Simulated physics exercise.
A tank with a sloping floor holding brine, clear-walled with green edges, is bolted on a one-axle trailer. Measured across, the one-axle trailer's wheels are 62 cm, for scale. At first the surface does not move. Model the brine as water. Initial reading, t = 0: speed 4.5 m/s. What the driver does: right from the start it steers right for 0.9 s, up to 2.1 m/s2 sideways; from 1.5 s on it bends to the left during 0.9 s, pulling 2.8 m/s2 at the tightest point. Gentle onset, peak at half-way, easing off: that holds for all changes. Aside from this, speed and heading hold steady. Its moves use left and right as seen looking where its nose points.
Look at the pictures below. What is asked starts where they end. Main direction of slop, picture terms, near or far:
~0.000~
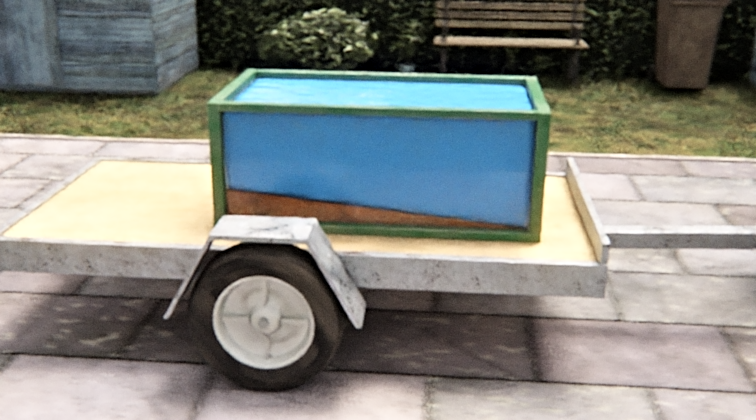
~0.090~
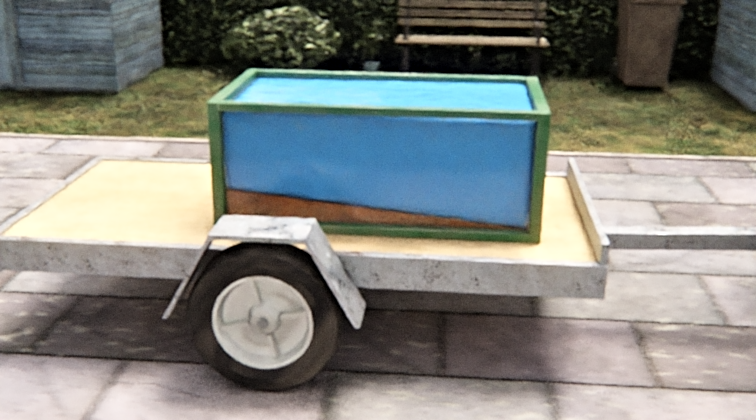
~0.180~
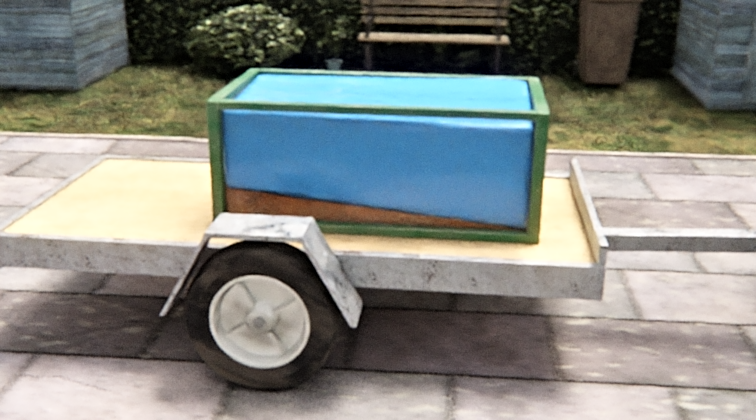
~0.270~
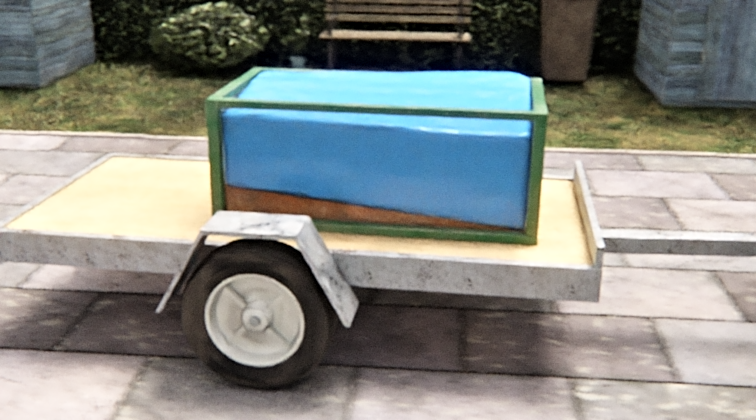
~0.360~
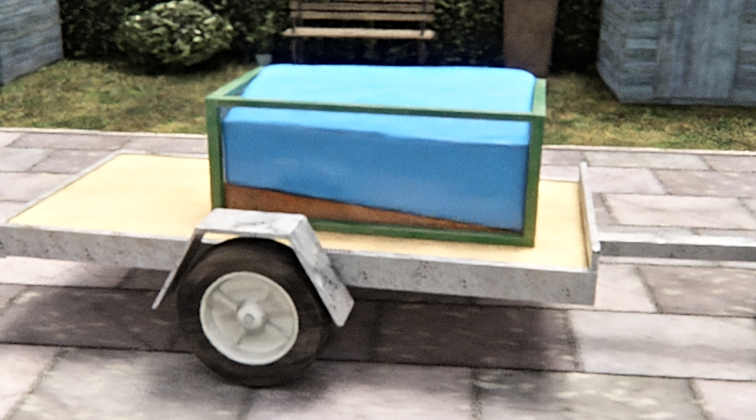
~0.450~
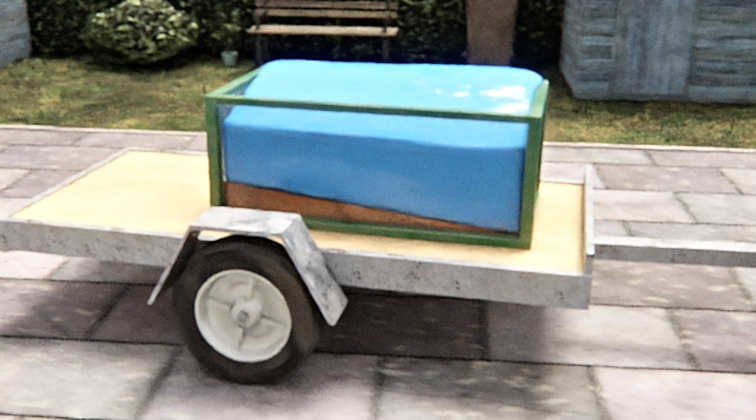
Near.
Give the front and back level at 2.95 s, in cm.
Some 44 cm in front and some 40 cm behind.
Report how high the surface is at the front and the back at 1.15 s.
The front stands at 48 cm and the back at 46 cm.
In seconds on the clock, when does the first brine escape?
0.6 s.
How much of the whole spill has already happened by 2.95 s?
Roughly 90 per cent by then.
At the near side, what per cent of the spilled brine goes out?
Close to 60 per cent goes that way.
Then, 1.15 s in, front 47 cm, middle 47 cm, back 46 cm above the lowest part of the floor; the loss stands at 4 per cent, over the far side.
Then, 1.95 s in, front 45 cm, middle 47 cm, back 48 cm above the lowest part of the floor; the loss stands at 5 per cent, over the far side, a little elsewhere.
Then, 2.95 s in, front 43 cm, middle 44 cm, back 40 cm above the lowest part of the floor; the loss stands at 14 per cent, mostly over the near side, some over the far side.
Then, 5.39 s in, the loss stands at 16 per cent, mostly over the near side, some over the far side; the far side has passed 5 per cent and the near side 10.
